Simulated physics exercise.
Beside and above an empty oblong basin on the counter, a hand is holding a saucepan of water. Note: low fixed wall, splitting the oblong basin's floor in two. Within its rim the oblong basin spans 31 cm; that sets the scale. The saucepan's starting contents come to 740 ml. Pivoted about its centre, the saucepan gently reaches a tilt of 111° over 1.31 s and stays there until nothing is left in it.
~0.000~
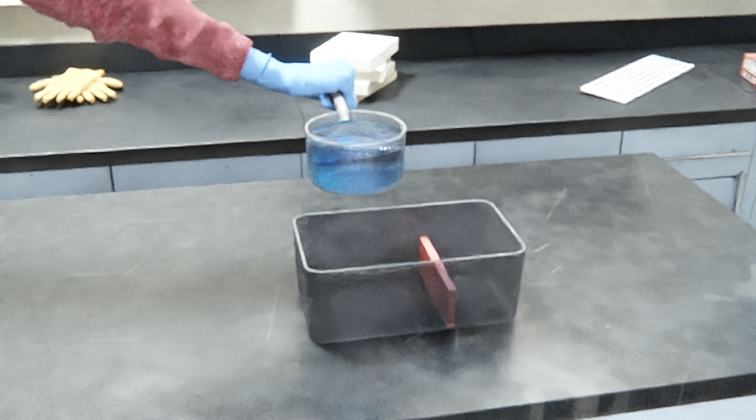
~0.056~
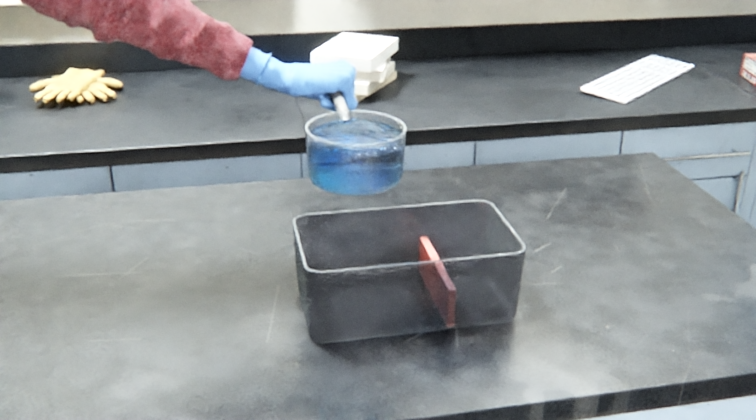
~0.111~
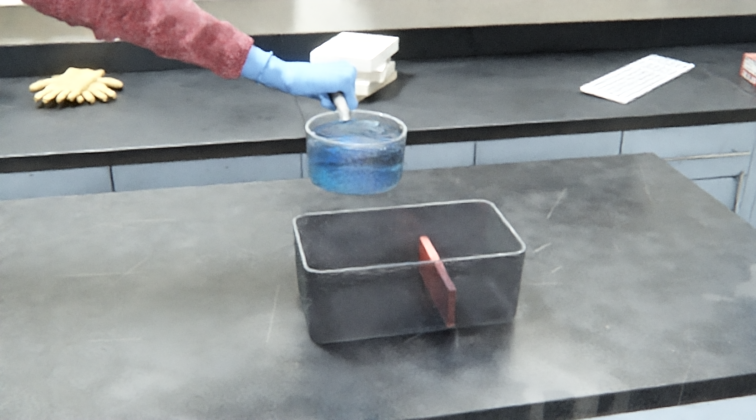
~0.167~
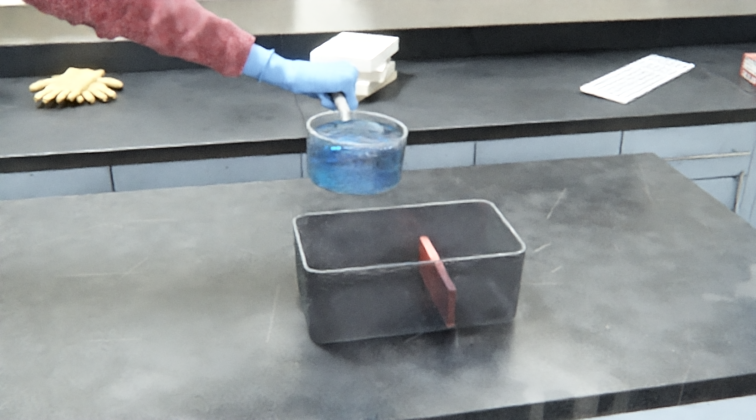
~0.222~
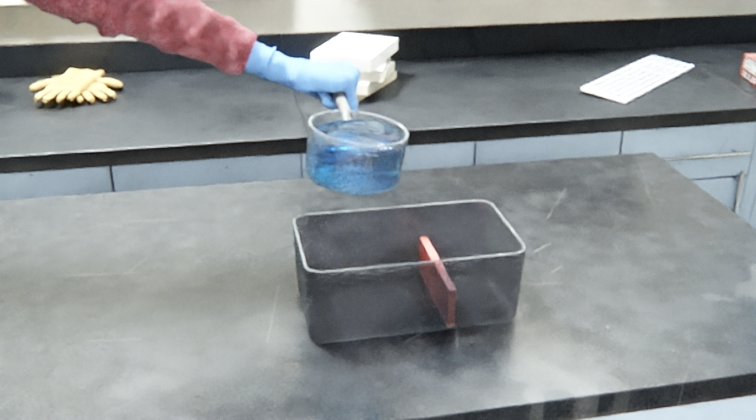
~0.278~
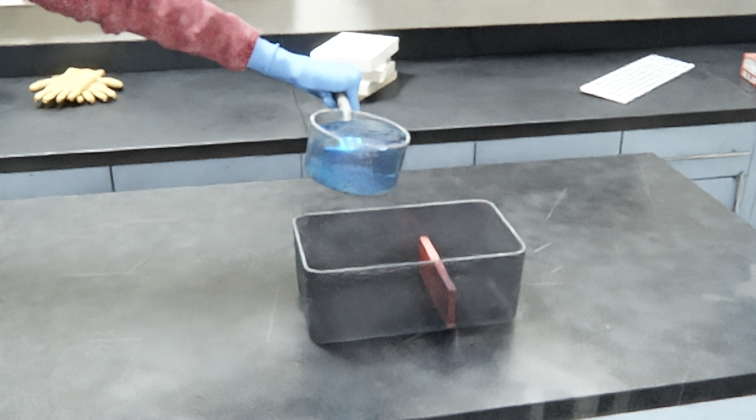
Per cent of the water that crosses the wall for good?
61 per cent.
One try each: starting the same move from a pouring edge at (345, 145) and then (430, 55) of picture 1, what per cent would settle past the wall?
The first try gives 0 percent and the second 85 percent.
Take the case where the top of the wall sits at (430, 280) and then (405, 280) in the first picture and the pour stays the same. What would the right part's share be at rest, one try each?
It comes to 65 per cent, and then 90 per cent.
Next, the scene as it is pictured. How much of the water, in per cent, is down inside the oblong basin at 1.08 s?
The fraction sits near 84 in a hundred.
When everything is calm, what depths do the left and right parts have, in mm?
Left part about 8 mm deep, right part about 30 mm deep.
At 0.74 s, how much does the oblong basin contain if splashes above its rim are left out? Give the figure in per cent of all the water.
Some 18 per cent.
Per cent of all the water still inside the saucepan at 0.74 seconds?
Roughly 54 percent.
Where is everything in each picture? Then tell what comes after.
In the first frame, it leans 0°; its right rim is at (403, 126); the water meets the walls at (308, 137) and (401, 131); the oblong basin's rim runs from (299, 244) to (508, 225); the wall's top is at (437, 262).
In the second frame, it leans 1°; its right rim is at (404, 126); the water meets the walls at (308, 137) and (400, 131).
In the third frame, it leans 2°; its right rim is at (404, 127); the water meets the walls at (308, 136) and (401, 132).
In the fourth frame, it leans 4°; its right rim is at (405, 129); the water meets the walls at (309, 136) and (401, 132).
In the fifth frame, it leans 8°; its right rim is at (406, 132); the water meets the walls at (310, 137) and (403, 132).
In the sixth frame, it leans 12°; its right rim is at (407, 135); the water meets the walls at (310, 137) and (405, 132).
Then, 0.74 s in, the tilt is 66° and 54 per cent is still to pour, 3 is left of the wall and 15 right of it.
Then, 1.08 s in, the tilt is 102° and 8 per cent is still to pour, 23 is left of the wall and 61 right of it.
Then, 1.43 s in, the tilt is 111° and 0 per cent is still to pour, 38 is left of the wall and 61 right of it.
Then, 1.81 s in, the tilt is 111° and 0 per cent is still to pour, 38 is left of the wall and 61 right of it.
Finally, 38 per cent lies left of the wall, 61 right of it and 0 outside.
